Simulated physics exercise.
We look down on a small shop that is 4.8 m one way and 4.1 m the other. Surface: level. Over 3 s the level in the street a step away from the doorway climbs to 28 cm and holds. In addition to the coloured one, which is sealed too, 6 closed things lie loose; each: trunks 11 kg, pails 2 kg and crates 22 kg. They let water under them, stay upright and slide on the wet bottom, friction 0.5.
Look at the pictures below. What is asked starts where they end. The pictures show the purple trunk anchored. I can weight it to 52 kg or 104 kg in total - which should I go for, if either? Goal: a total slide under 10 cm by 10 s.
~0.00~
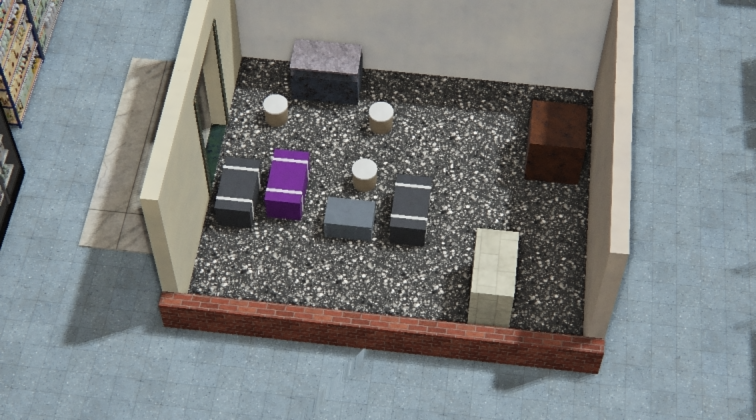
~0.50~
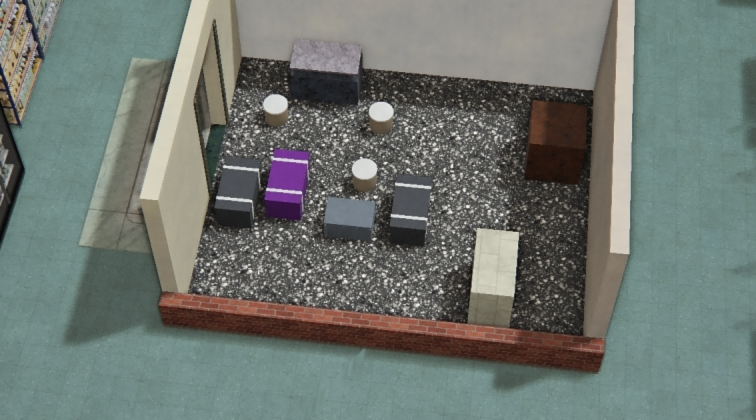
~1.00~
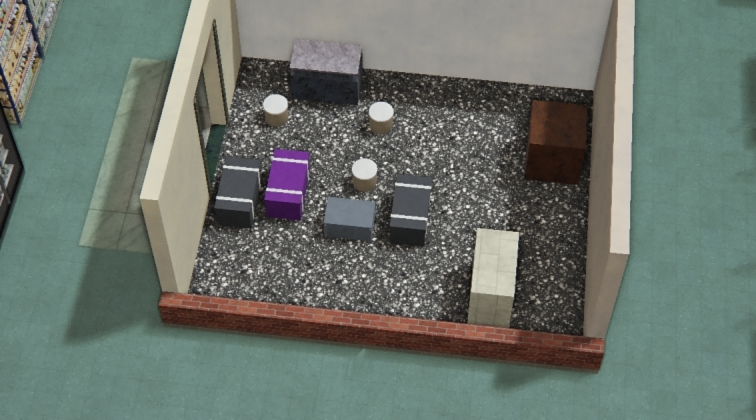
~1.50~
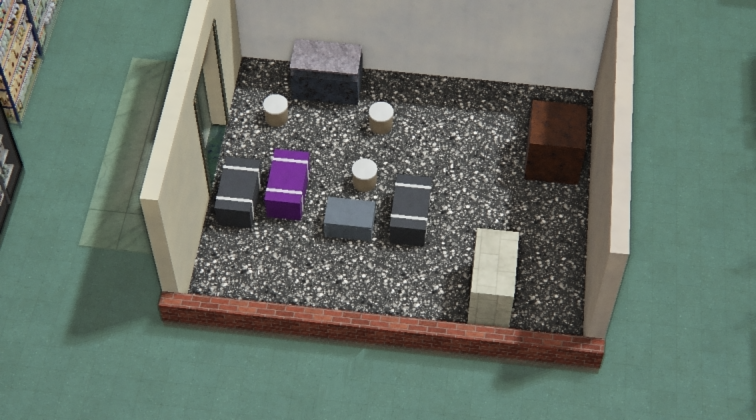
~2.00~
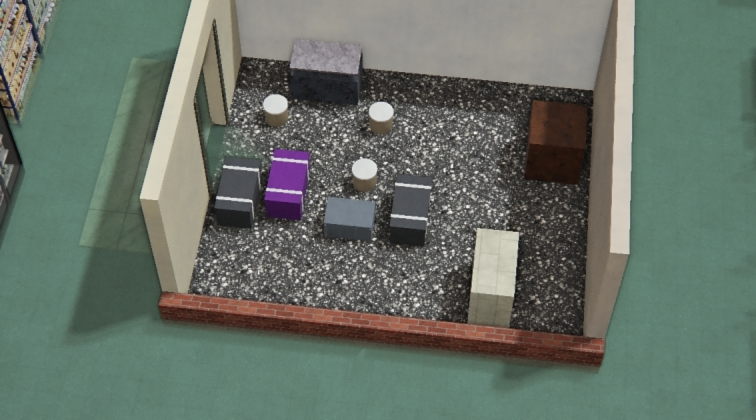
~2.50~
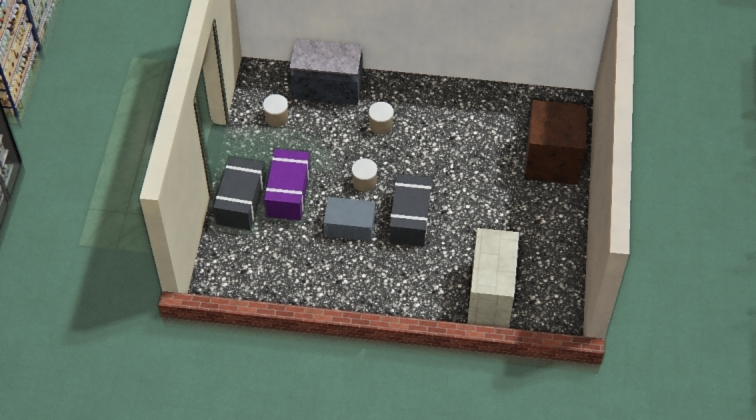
Make it 104 kg.
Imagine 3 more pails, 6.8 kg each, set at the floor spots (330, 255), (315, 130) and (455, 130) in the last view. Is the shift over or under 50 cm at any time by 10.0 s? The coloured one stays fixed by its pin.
Order as asked: Stays within / goes beyond / goes beyond.
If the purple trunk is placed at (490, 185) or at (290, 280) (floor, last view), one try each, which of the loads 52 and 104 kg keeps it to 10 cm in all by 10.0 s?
In order, both loads succeed and both loads succeed.
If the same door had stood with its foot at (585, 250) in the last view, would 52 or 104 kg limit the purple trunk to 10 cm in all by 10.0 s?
Okay, so the light mass does it.
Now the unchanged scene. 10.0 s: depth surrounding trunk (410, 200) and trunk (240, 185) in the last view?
Close to 5 and 10 centimetres.
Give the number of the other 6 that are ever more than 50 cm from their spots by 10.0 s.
I make it 3.
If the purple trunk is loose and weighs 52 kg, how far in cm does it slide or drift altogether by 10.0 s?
Adding it all up, something like 50 cm.
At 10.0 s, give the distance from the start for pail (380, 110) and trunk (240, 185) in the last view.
Respectively 250 and 300 centimetres.
After 3.5 s the purple trunk would be 10 cm from its start with 52 kg and 0 cm from its start with 104 kg; 8 cm of water round it then.
After 4.5 s the purple trunk would be 47 cm from its start with 52 kg and 0 cm from its start with 104 kg; 8 cm of water round it then.
After 7.0 s the purple trunk would be 47 cm from its start with 52 kg and 0 cm from its start with 104 kg; 8 cm of water round it then.
After 10.0 s the purple trunk would be 47 cm from its start with 52 kg and 0 cm from its start with 104 kg; 9 cm of water round it then.
